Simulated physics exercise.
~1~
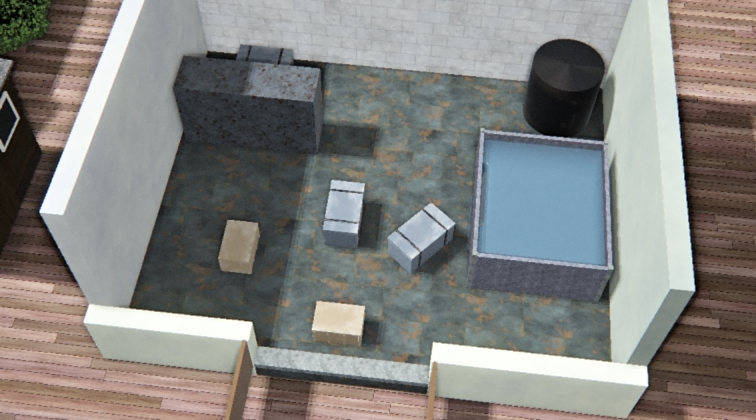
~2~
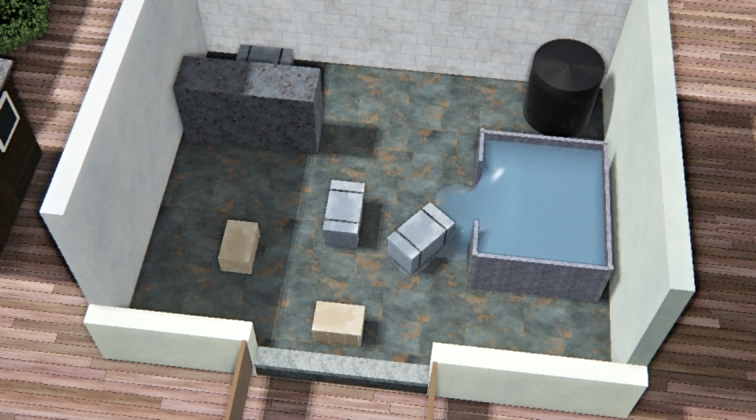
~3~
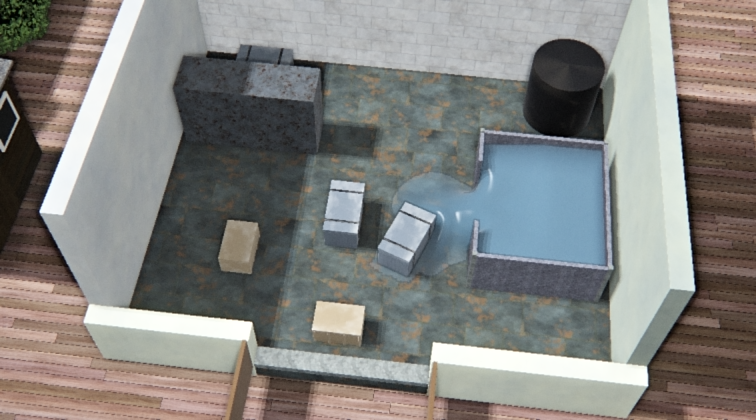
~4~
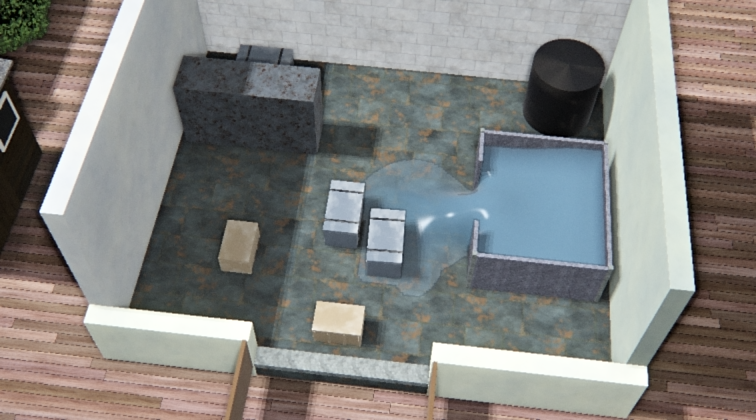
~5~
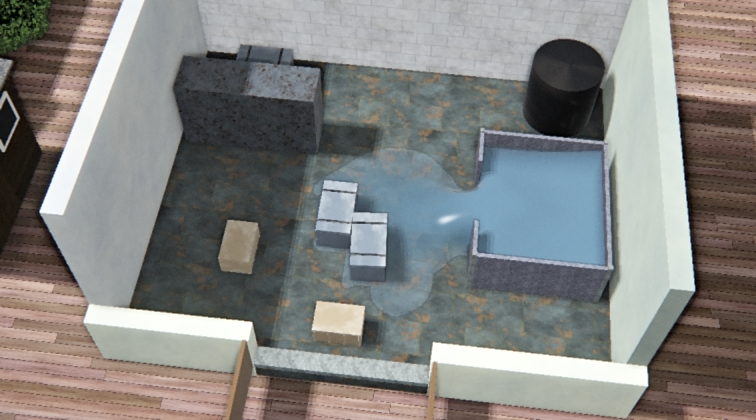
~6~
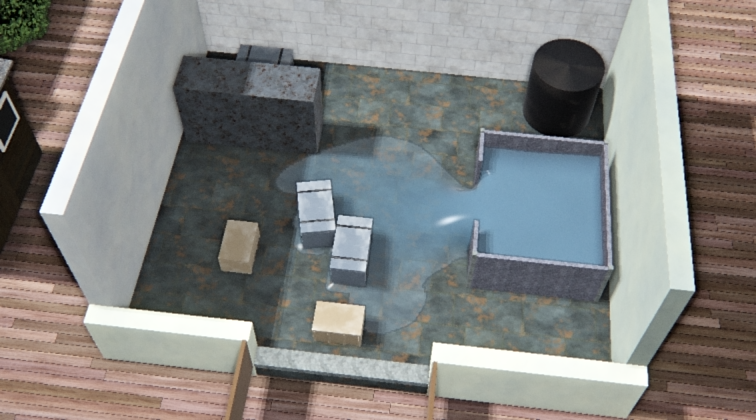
Water pours left from a walled pool, pushing one grey trunk, then a second, leftward.
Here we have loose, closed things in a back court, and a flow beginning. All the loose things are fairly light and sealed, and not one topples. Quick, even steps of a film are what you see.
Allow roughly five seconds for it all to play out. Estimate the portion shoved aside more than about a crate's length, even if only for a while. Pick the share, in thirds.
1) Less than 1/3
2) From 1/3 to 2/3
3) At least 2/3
At least 2/3.
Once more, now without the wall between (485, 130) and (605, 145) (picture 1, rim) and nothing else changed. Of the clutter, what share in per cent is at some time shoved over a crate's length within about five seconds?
Estimate: Close to 20 in a hundred.
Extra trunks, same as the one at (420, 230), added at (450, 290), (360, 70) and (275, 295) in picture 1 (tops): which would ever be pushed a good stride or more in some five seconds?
Sequence: Doesn't go far, travels that far, travels that far.
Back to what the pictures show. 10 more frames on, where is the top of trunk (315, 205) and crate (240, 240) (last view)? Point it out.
Close to (181, 195), and close to (143, 272).
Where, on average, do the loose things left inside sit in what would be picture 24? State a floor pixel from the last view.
Average floor point: Approx. (240, 253).
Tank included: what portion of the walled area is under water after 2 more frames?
Something like 40 in a hundred.
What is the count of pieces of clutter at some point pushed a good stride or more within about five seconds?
I count 5.
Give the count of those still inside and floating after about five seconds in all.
It works out to 4.
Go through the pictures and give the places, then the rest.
A trunk at (422, 230), on the bottom; a trunk at (344, 206) rests on the ground; 0 of 5 have shifted, in the first frame.
A trunk at (421, 230) rests on the ground; a trunk at (344, 206) rests on the ground; 0 of 5 have shifted, in the second frame.
A trunk at (407, 231) rests on the ground, close to its start; a trunk at (344, 206), on the bottom; 1 of 5 have shifted, in the third frame.
A trunk at (386, 235), on the bottom, a stride from its start; a trunk at (344, 206) rests on the ground; 1 of 5 have shifted, in the fourth frame.
A trunk at (369, 239), on the bottom, a stride from its start; a trunk at (337, 206) rests on the ground, close to its start; 2 of 5 have shifted, in the fifth frame.
A trunk at (352, 243) rests on the ground, a stride from its start; a trunk at (316, 206) rests on the ground, a stride from its start; 2 of 5 have shifted, in the sixth frame.
A moment on, 2 of 5 are well off their spots; 0 afloat.
Next, 3 of 5 are well off their spots; 2 afloat.
Later, 4 of 5 are well off their spots; 3 afloat.
In the end, 4 of 5 are well off their spots, and 5 have been at some point; 4 afloat.
